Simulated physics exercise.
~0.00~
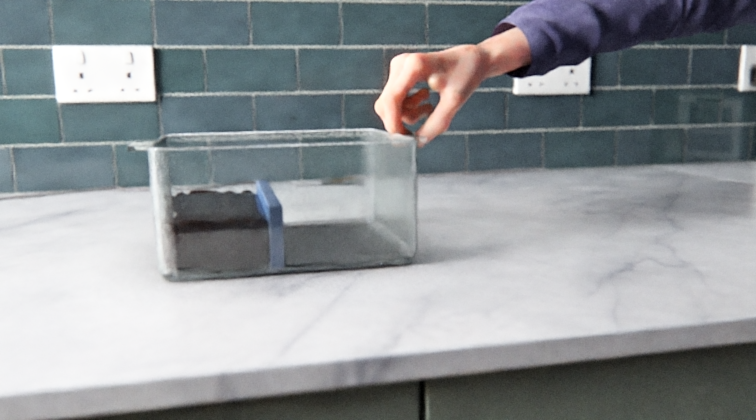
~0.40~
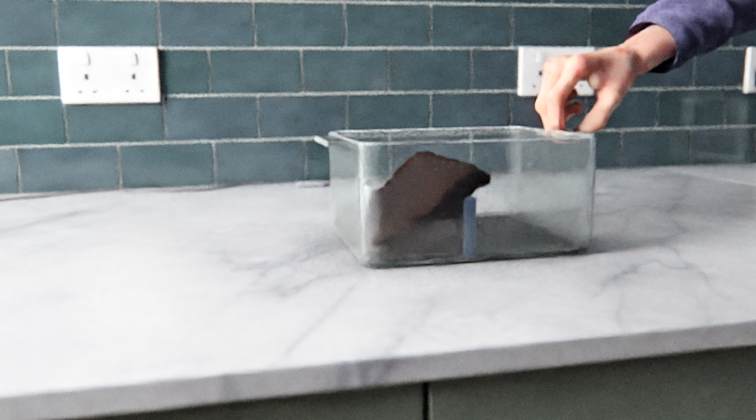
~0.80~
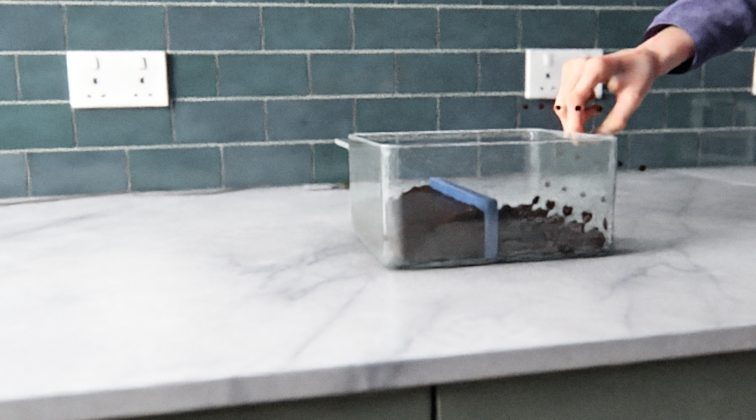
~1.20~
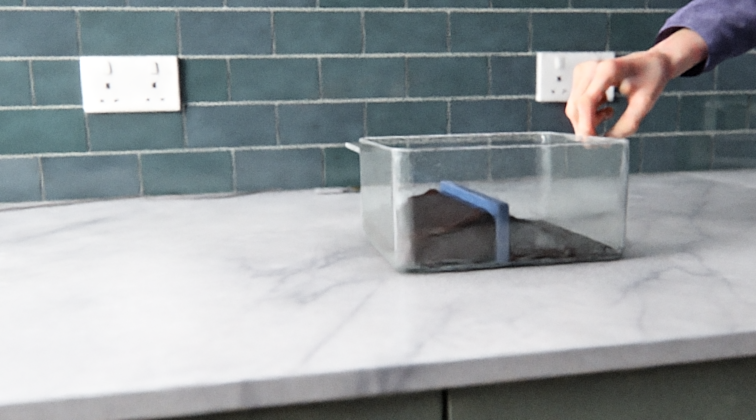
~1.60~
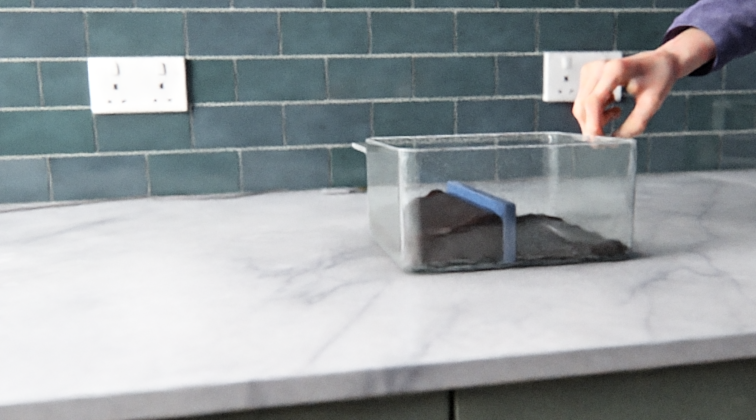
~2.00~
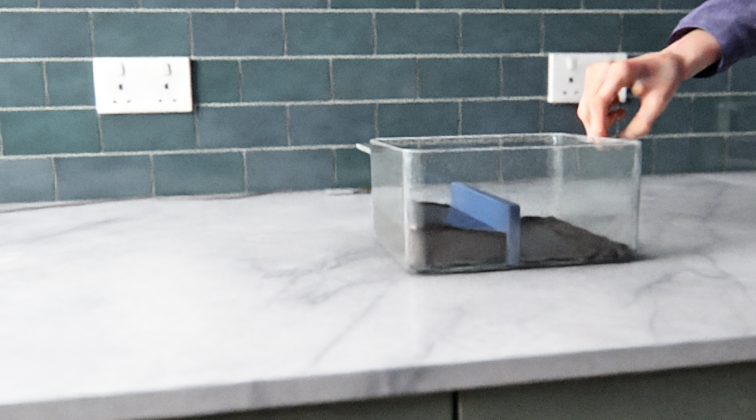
A hand pulled a divided glass tub rightwards along a marble counter, and the dark coffee in its left half surged up and spilled over the blue divider, then settled with some lying on the right side and none outside the tub.
